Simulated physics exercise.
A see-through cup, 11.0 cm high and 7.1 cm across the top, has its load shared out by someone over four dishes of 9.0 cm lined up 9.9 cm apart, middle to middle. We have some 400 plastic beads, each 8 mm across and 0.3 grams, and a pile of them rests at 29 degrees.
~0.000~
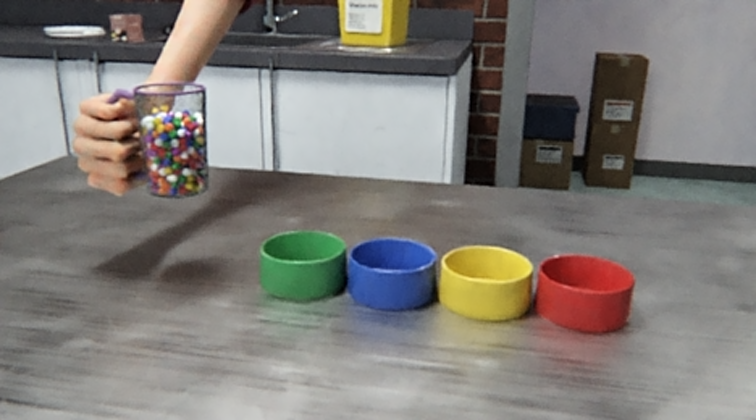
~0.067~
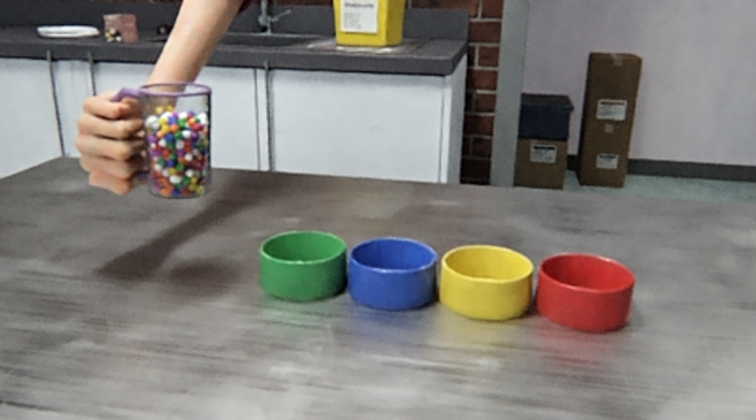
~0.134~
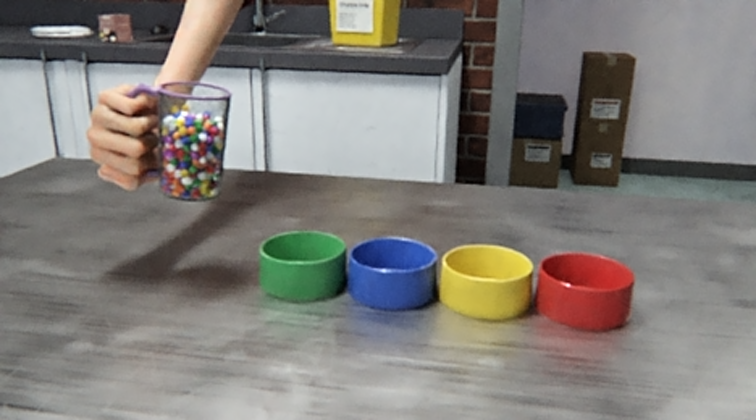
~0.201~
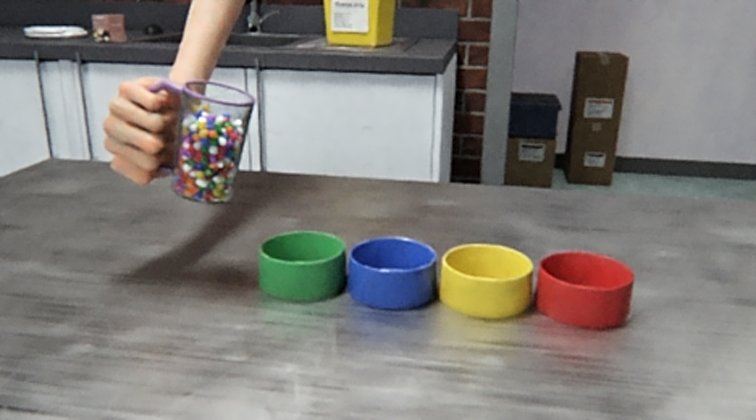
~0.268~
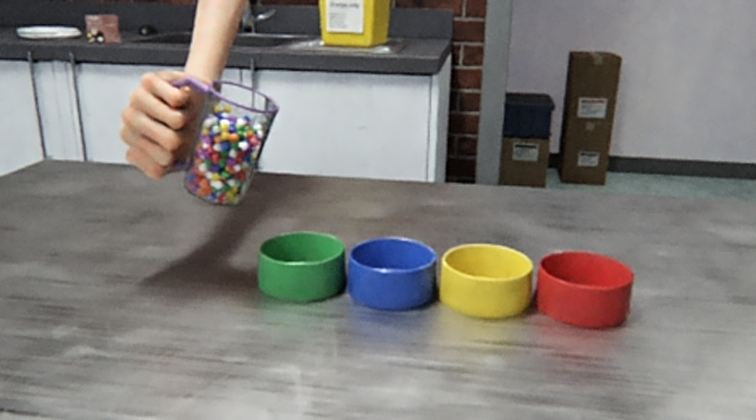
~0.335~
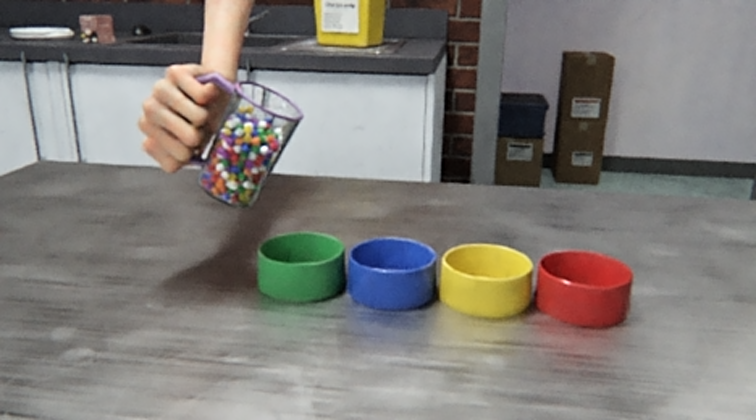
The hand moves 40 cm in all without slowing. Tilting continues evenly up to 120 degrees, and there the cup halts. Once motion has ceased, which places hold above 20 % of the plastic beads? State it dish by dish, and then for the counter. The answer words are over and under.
Red: Over. Blue: Under. Green: Under. Yellow: Under. Counter: Over.
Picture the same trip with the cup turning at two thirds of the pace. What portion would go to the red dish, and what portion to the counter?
Then the red dish would get 60 and the counter 40.
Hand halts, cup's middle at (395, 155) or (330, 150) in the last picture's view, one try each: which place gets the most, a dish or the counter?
Most lands at yellow on the first run and at blue on the second.
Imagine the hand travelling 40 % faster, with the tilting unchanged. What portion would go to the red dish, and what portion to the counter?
Red: 50; counter: 50.
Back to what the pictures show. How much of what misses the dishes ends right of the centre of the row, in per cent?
I'd say near 100 percent.
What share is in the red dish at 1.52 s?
I'd put it at about 55 % by that time.
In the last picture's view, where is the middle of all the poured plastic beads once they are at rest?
After settling, the middle sits near (613, 299).
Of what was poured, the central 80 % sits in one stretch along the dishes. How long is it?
I'd put it at close to 26 cm.
After 0.80 s, tilt 76 degrees; cup holds 100 %.
Then, at 1.11 s, tilt 108 degrees; cup holds 90 %, red 5 %.
Then, at 1.52 s, tilt 120 degrees; cup holds 0 %, red 55 %.
In the end, at 2.5 s, red 55 %, blue 0 %, green 0 %, yellow 0 %, counter 45 %.
